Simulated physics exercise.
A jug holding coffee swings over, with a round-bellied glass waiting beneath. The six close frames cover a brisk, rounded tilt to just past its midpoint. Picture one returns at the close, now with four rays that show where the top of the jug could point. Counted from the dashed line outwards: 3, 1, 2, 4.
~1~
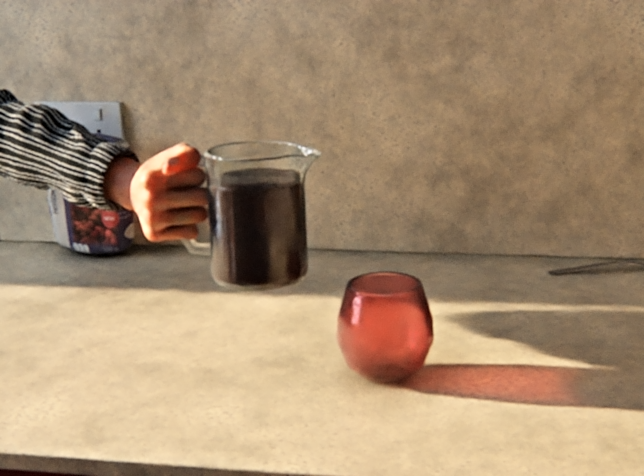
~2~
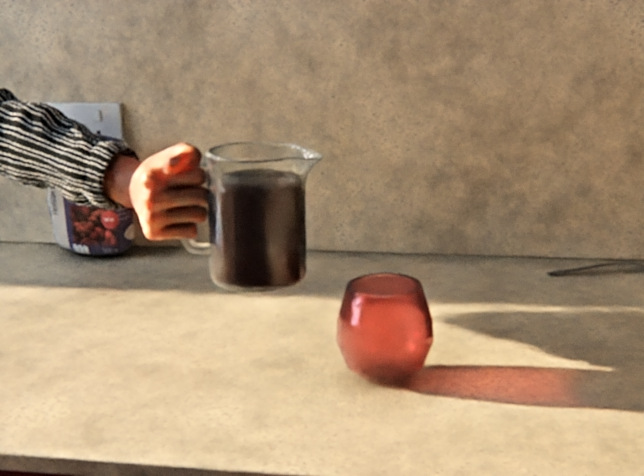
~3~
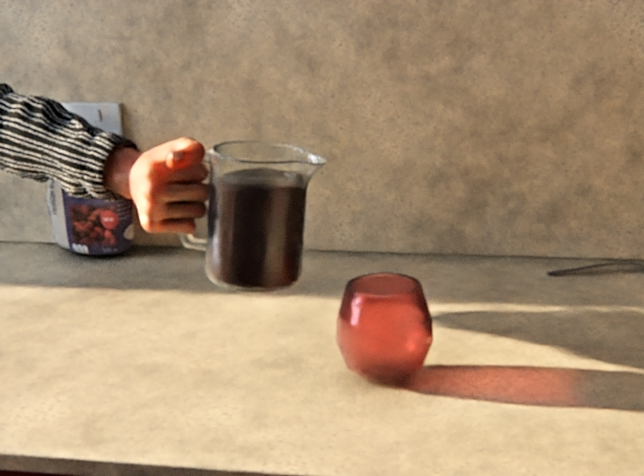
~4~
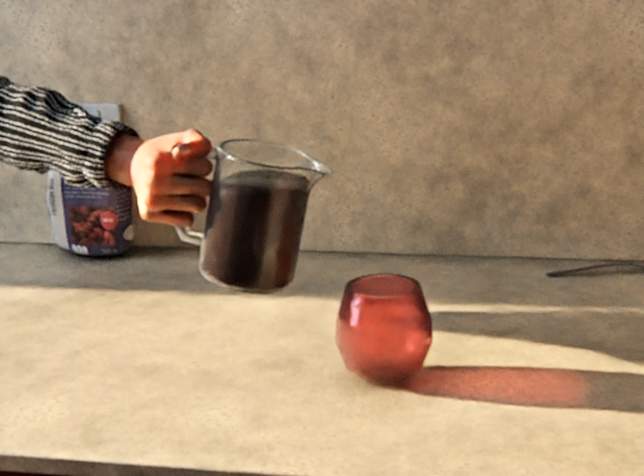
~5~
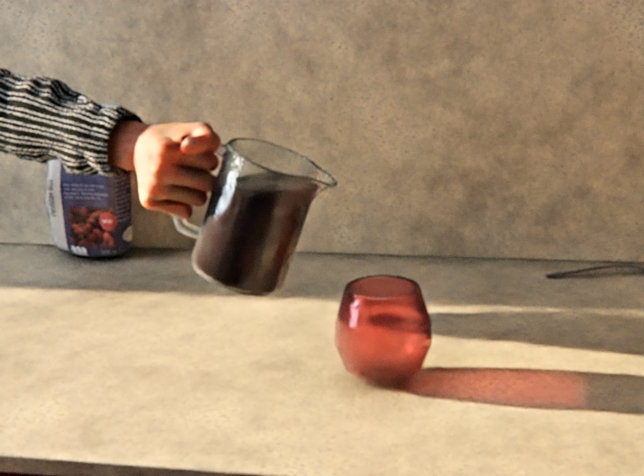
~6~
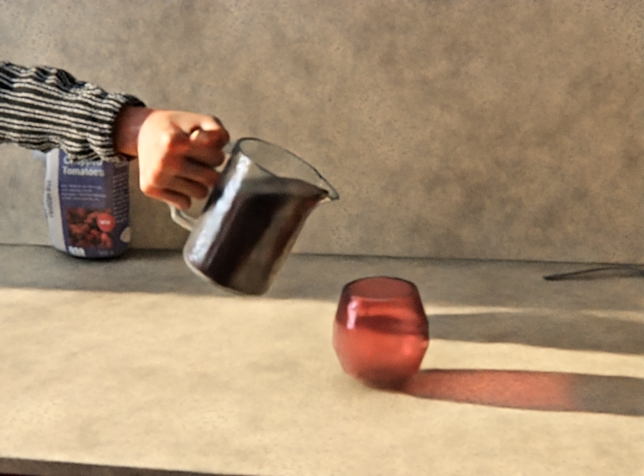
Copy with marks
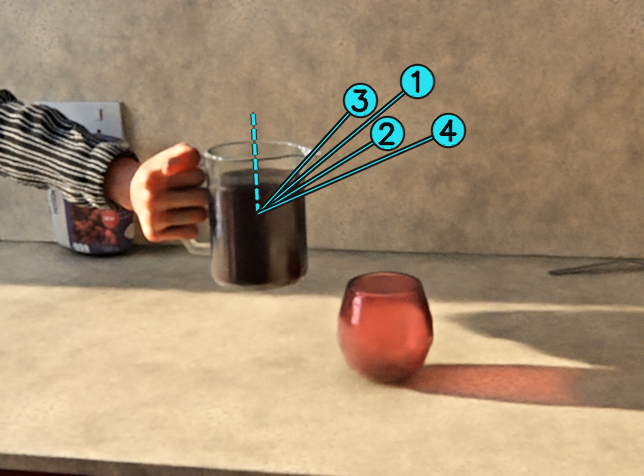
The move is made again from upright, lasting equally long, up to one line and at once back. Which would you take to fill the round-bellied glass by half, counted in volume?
Take 4.
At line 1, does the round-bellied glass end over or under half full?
Under half.
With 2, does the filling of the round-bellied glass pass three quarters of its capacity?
No.
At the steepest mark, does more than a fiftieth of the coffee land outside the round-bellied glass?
No.
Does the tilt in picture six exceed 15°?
Yes.
In cyan, 1 at (404, 92); 2 at (373, 142); 3 at (348, 113); 4 at (432, 137).
Choosing 1, the round-bellied glass ends with about 24 % of what it can hold.
Choosing 2, the round-bellied glass ends with about 36 % of what it can hold.
Choosing 3, the round-bellied glass ends with about 14 % of what it can hold.
Choosing 4, the round-bellied glass ends with about 51 % of what it can hold.
